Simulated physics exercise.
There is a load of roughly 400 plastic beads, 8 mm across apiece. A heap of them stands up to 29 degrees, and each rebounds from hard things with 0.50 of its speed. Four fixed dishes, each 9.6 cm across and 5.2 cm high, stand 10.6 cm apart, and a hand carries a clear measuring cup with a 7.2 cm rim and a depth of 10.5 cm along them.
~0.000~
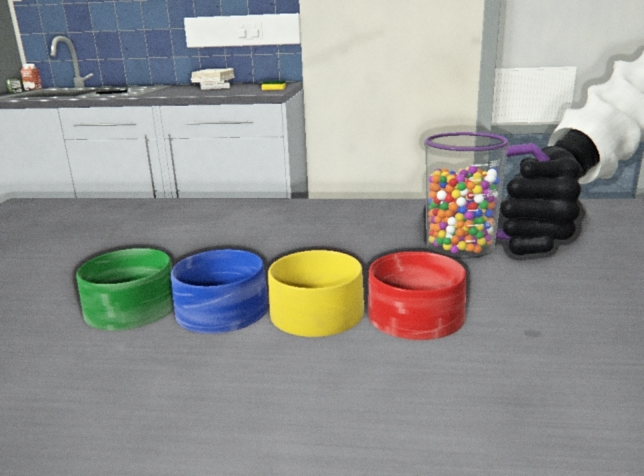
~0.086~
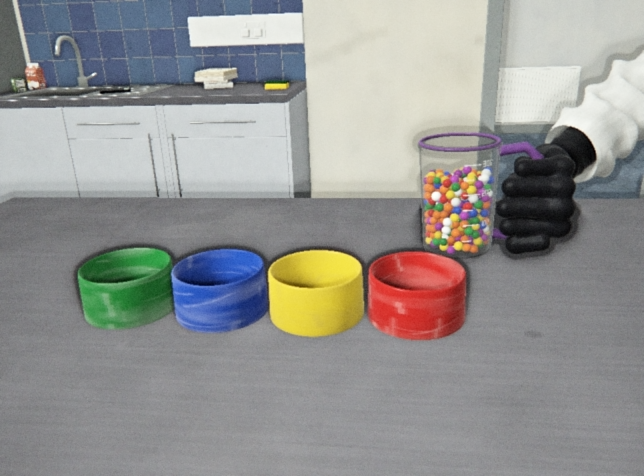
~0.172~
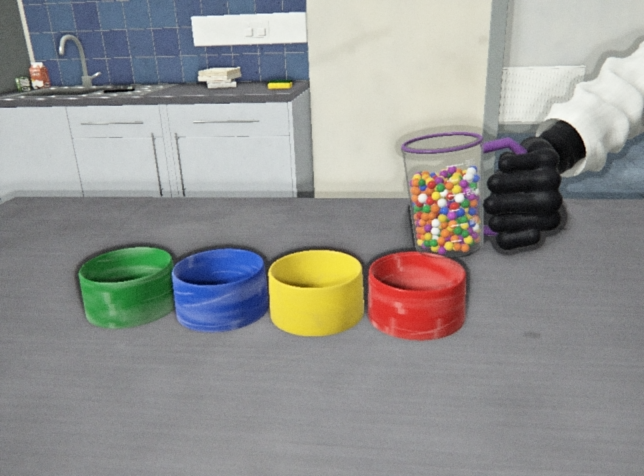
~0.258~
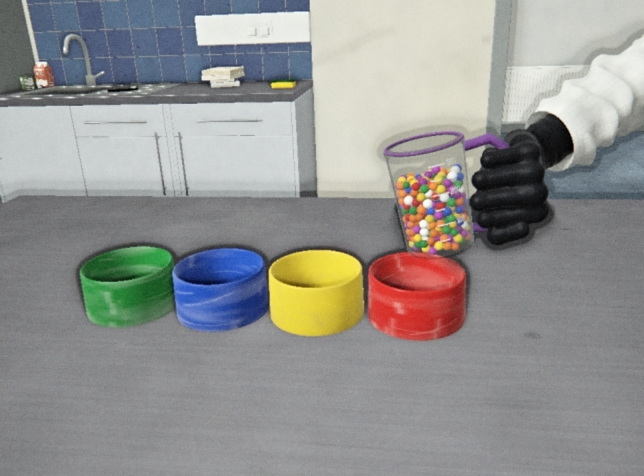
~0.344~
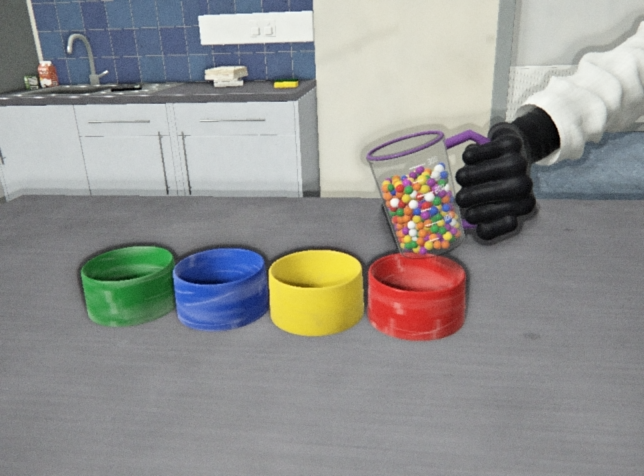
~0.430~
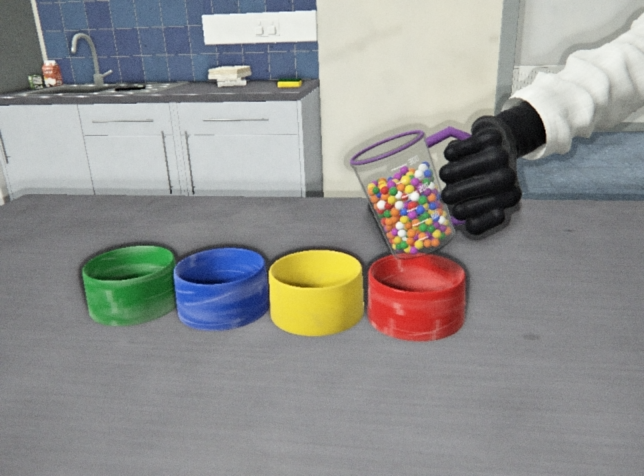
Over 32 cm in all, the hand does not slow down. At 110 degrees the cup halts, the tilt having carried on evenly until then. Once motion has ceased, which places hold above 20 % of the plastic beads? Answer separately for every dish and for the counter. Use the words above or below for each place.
Red: Below; blue: Below; green: Above; yellow: Below; counter: Below.
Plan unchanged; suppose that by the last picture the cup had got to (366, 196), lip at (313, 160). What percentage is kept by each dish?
Dish by dish: Red 0 per cent, blue 0 per cent, green 90 per cent, yellow 0 per cent.
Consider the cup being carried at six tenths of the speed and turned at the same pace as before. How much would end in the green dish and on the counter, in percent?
The shares would then be green 0 and counter 10.
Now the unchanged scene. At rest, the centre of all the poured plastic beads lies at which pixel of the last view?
Approximately (123, 285) in the last picture.
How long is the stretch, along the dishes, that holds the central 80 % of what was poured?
Length: About 11 cm.
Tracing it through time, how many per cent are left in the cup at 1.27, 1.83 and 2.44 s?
In turn: 100 %, 90 %, 10 %.
After 1.27 s, tilt 69 degrees; cup holds 100 %.
After 1.83 s, tilt 101 degrees; cup holds 90 %, green 10 %.
After 2.44 s, tilt 110 degrees; cup holds 10 %, green 80 %.
By 3.3 s all is still; red 0 %, blue 0 %, green 90 %, yellow 0 %, counter 10 %.
